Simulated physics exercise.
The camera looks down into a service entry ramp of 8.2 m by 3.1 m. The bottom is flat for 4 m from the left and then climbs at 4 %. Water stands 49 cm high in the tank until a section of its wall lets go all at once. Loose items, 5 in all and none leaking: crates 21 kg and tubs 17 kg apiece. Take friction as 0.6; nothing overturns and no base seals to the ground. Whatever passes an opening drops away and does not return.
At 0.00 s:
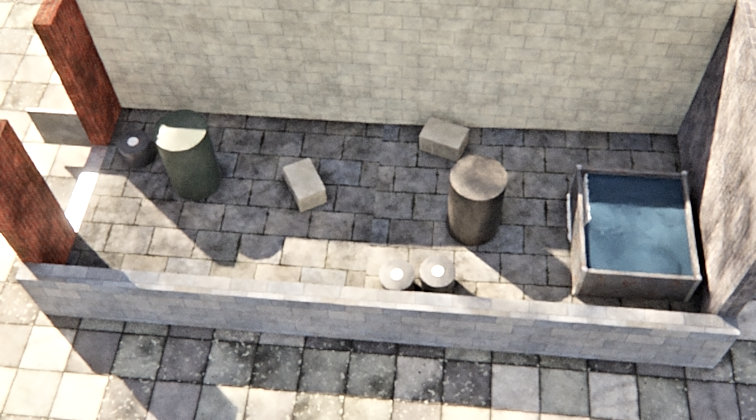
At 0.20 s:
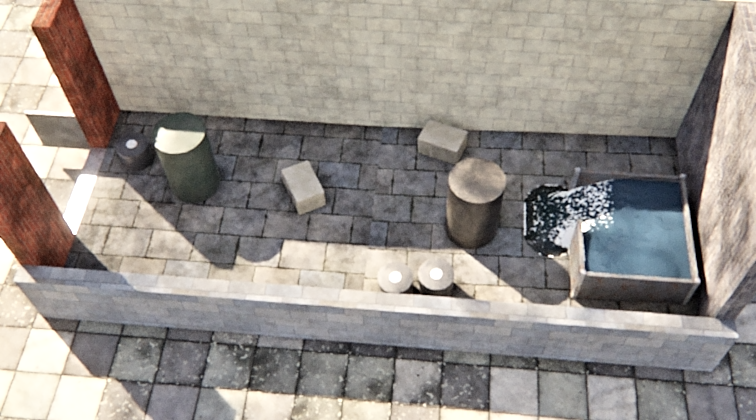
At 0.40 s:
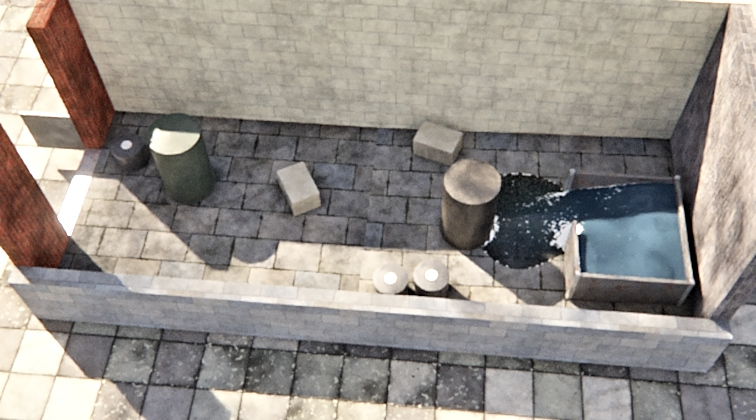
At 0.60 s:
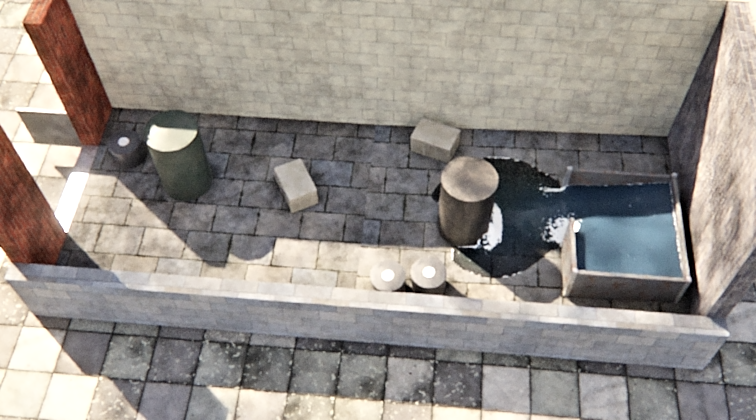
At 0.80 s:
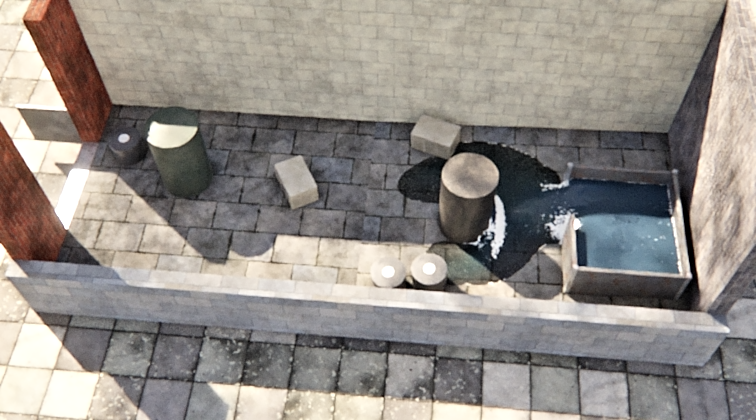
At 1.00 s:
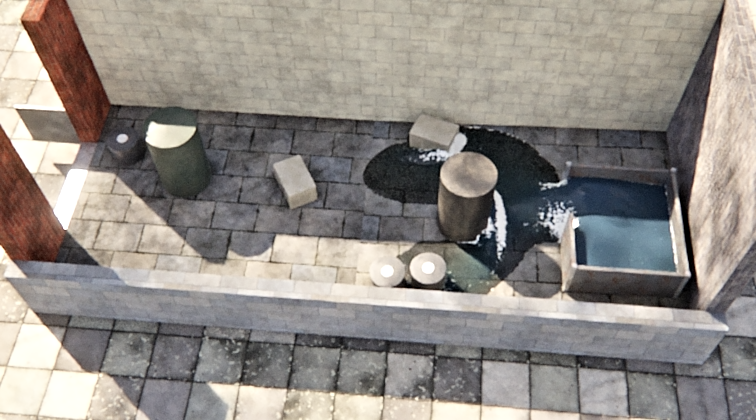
We see a walled, paved yard from above as water pours through the left side of a tank at right, spreading leftward around a brown cylinder and reaching a nearby block, while the scattered objects stay in place.
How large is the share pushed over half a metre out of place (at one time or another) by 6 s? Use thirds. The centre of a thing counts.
It is not even a third.
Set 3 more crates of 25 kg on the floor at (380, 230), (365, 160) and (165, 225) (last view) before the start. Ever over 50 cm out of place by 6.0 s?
In turn: Under, past it, short of it.
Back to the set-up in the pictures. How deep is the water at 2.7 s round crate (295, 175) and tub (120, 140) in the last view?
About 4 and 0 cm.
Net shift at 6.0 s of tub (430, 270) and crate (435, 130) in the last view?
In turn: 20 cm, 450 cm.
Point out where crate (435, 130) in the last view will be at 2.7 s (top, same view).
Around (269, 127).
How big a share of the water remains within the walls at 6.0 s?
About 96 per cent.
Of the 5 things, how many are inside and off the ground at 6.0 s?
At that moment 1.
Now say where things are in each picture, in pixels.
The first frame shows a crate at (445, 132), on the bottom; a tub at (439, 271) rests on the ground; 1.9 m2 under water; 0 of 5 have shifted.
The second frame shows a crate at (444, 135), on the bottom; a tub at (438, 274), on the bottom; water covers 2.5 m2; 0 of 5 have shifted.
The third frame shows a crate at (439, 136) rests on the ground; a tub at (433, 275), on the bottom; 3.3 m2 under water; 0 of 5 have shifted.
The fourth frame shows a crate at (436, 134), on the bottom; a tub at (430, 272), on the bottom; water covers 4.1 m2; 0 of 5 have shifted.
The fifth frame shows a crate at (437, 130), on the bottom; a tub at (430, 269), on the bottom; water covers 5.0 m2; 0 of 5 have shifted.
The sixth frame shows a crate at (435, 129), on the bottom; a tub at (429, 268), on the bottom; water covers 6.0 m2; 0 of 5 have shifted.
After 1.4 s 0 of 5 are over 50 cm from their spots; 0 afloat.
After 2.7 s 1 of 5 are over 50 cm from their spots; 0 afloat.
After 4.2 s 1 of 5 are over 50 cm from their spots; 0 afloat.
After 6.0 s 1 of 5 are over 50 cm from their spots, and 1 have been at some point; 1 afloat.
